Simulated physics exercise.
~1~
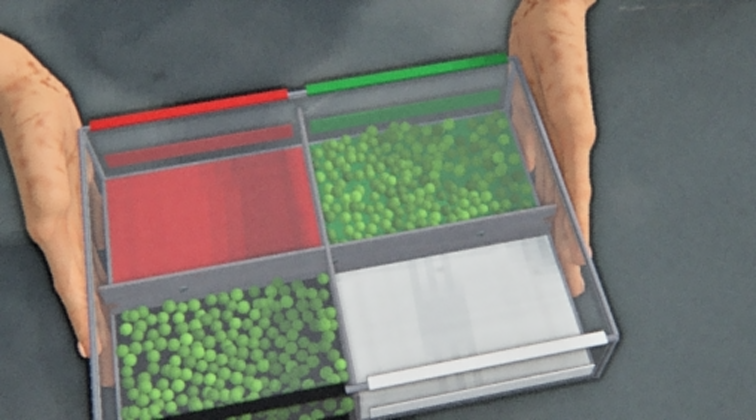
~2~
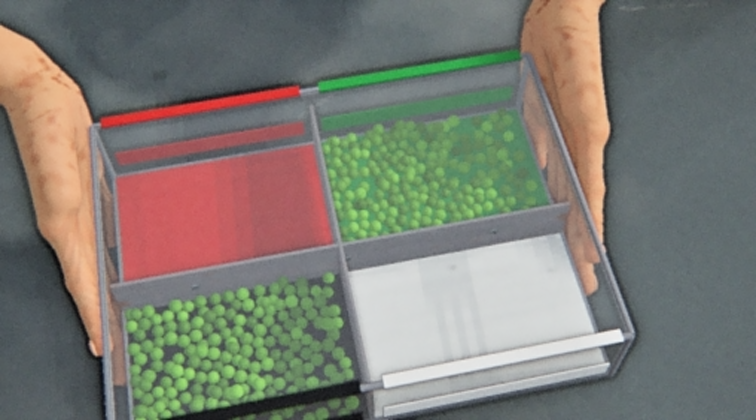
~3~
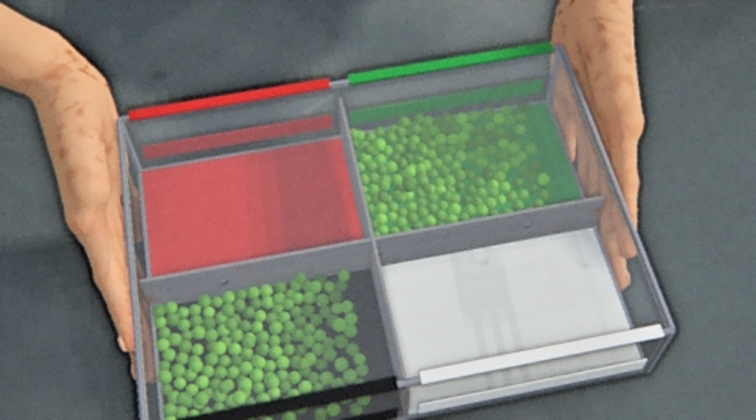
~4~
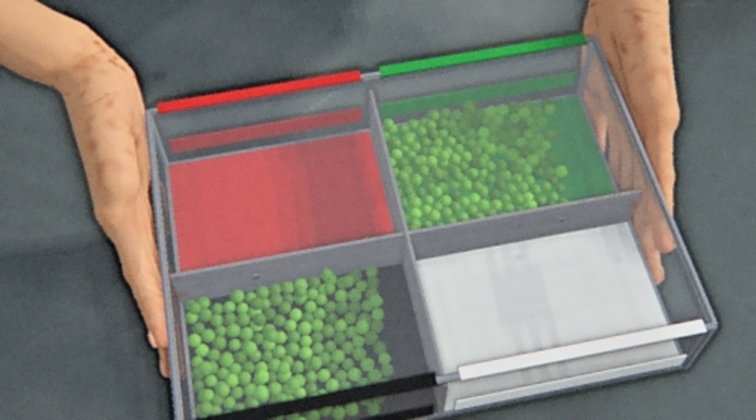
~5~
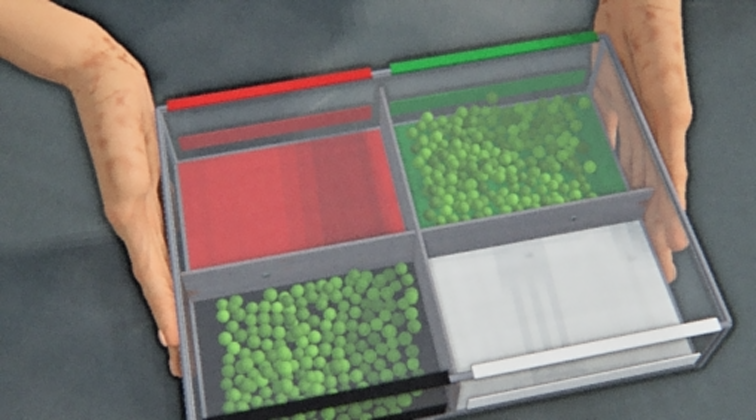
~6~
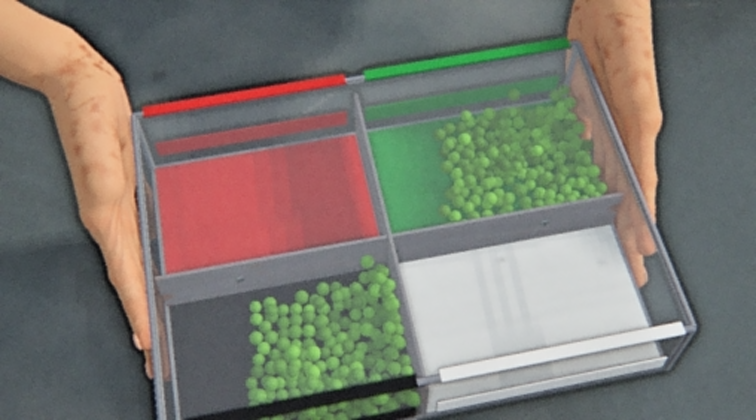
Hands slide a divided clear box right, then back left, as green balls roll inside.
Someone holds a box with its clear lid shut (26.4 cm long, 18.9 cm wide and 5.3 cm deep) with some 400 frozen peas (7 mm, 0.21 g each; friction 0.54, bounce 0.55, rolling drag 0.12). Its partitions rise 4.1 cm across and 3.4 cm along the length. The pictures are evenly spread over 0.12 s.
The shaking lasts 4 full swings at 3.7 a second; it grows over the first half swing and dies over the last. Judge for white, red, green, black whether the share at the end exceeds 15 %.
White: It does; red: It does not; green: It does; black: It does.
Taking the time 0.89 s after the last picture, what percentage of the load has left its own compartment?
I'd put it near 40 percent at that time.
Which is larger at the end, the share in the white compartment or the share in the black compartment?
Larger share at rest: In the white compartment.
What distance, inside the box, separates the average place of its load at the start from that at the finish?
Around 6.5 centimetres.
Then, 0.33 s after the last picture, tilt 0 degrees; white 15 %, green 40 %, black 40 %; middle of all pieces near (306, 290).
Then, 0.63 s after the last picture, tilt 0 degrees; white 30 %, green 40 %, black 35 %; middle of all pieces near (279, 300).
Then, 0.89 s after the last picture, tilt 0 degrees; white 40 %, green 35 %, black 25 %; middle of all pieces near (337, 295).
Then, 1.13 s after the last picture, tilt 0 degrees; white 40 %, green 30 %, black 25 %; middle of all pieces near (427, 284).
In the end, white 40 %, red 0 %, green 30 %, black 25 %.
